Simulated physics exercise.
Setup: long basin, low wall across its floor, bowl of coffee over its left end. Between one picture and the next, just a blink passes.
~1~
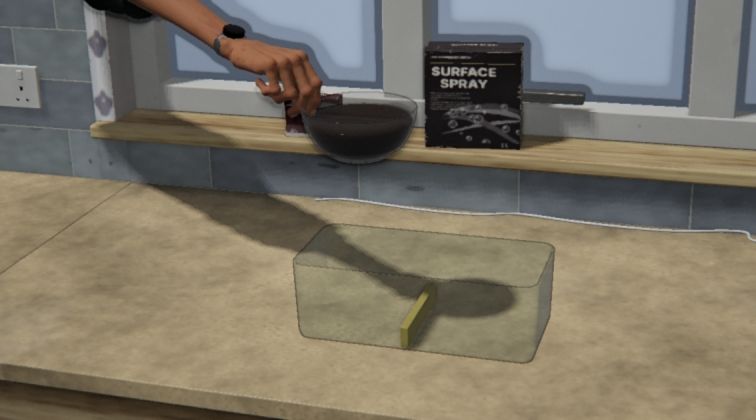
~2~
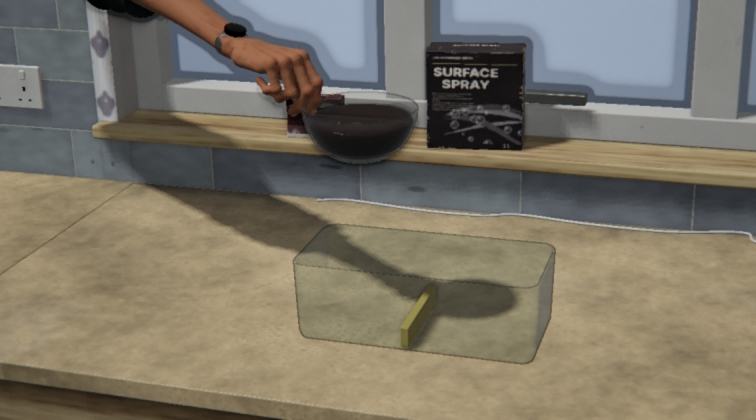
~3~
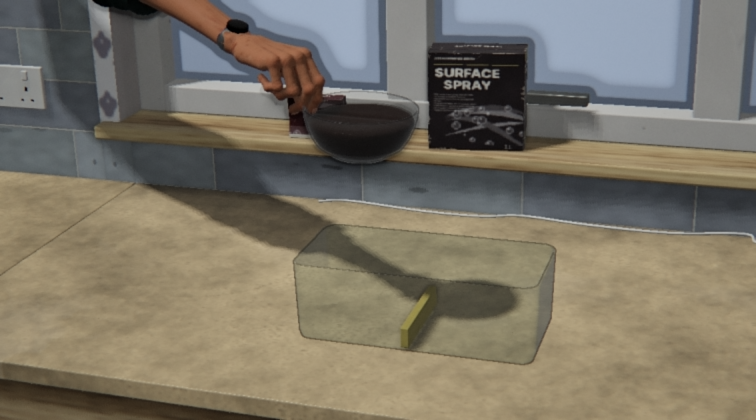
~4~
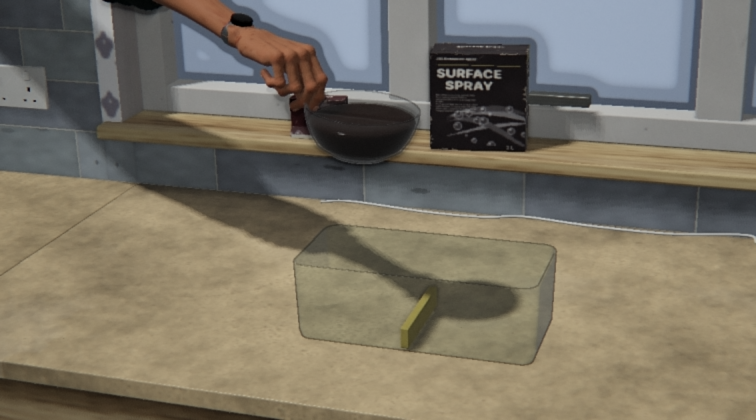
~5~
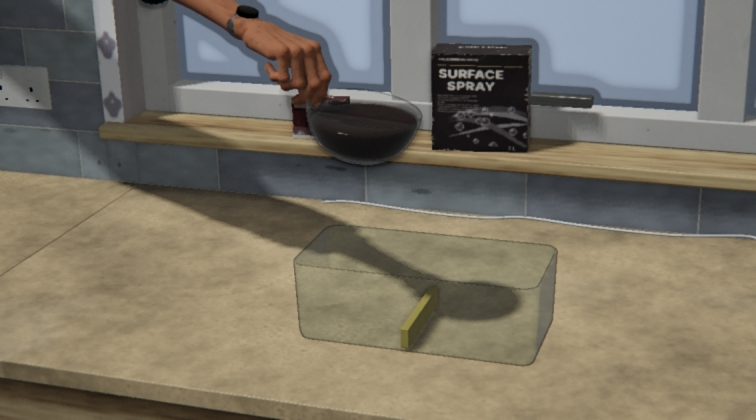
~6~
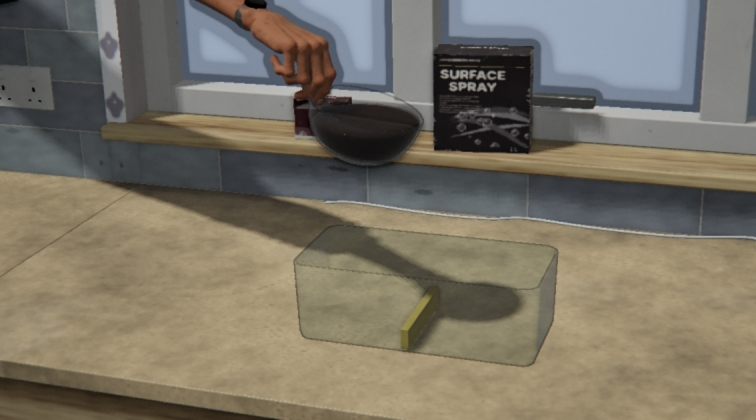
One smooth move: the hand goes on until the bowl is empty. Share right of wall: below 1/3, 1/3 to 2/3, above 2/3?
Above 2/3.
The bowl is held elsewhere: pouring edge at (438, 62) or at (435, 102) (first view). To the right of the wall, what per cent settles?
Roughly 80 in a hundred the first time and 85 in a hundred the second.
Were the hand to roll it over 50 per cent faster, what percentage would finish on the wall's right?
I'd estimate about 70 percent ends up there.
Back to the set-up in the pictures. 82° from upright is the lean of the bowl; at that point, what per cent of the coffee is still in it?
About 25 %.
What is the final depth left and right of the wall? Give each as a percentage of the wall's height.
Left near 20; right near 60.
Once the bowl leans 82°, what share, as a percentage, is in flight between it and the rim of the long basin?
That comes to near 55 percent.
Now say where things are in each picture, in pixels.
It leans 0°; its right rim is at (414, 112); the coffee meets the walls at (311, 114) and (413, 121); the long basin's rim runs from (309, 244) to (546, 267); the wall's top is at (418, 307), in the first frame.
It leans 1°; its right rim is at (415, 113); the coffee meets the walls at (311, 114) and (413, 121), in the second frame.
It leans 2°; its right rim is at (416, 115); the coffee meets the walls at (312, 113) and (414, 123), in the third frame.
It leans 6°; its right rim is at (417, 118); the coffee meets the walls at (313, 112) and (415, 124), in the fourth frame.
It leans 10°; its right rim is at (419, 122); the coffee meets the walls at (315, 112) and (416, 125), in the fifth frame.
It leans 15°; its right rim is at (420, 127); the coffee meets the walls at (318, 112) and (419, 125), in the sixth frame.
A moment on, the bowl is tipped on its side and 25 per cent is still to pour, 0 is left of the wall and 21 right of it.
Next, the bowl is tipped right over and 0 per cent is still to pour, 18 is left of the wall and 78 right of it.
Then the bowl is tipped right over and 0 per cent is still to pour, 21 is left of the wall and 78 right of it.
Later the bowl is tipped right over and 0 per cent is still to pour, 21 is left of the wall and 77 right of it.
Finally, 21 per cent lies left of the wall, 77 right of it and 1 outside.
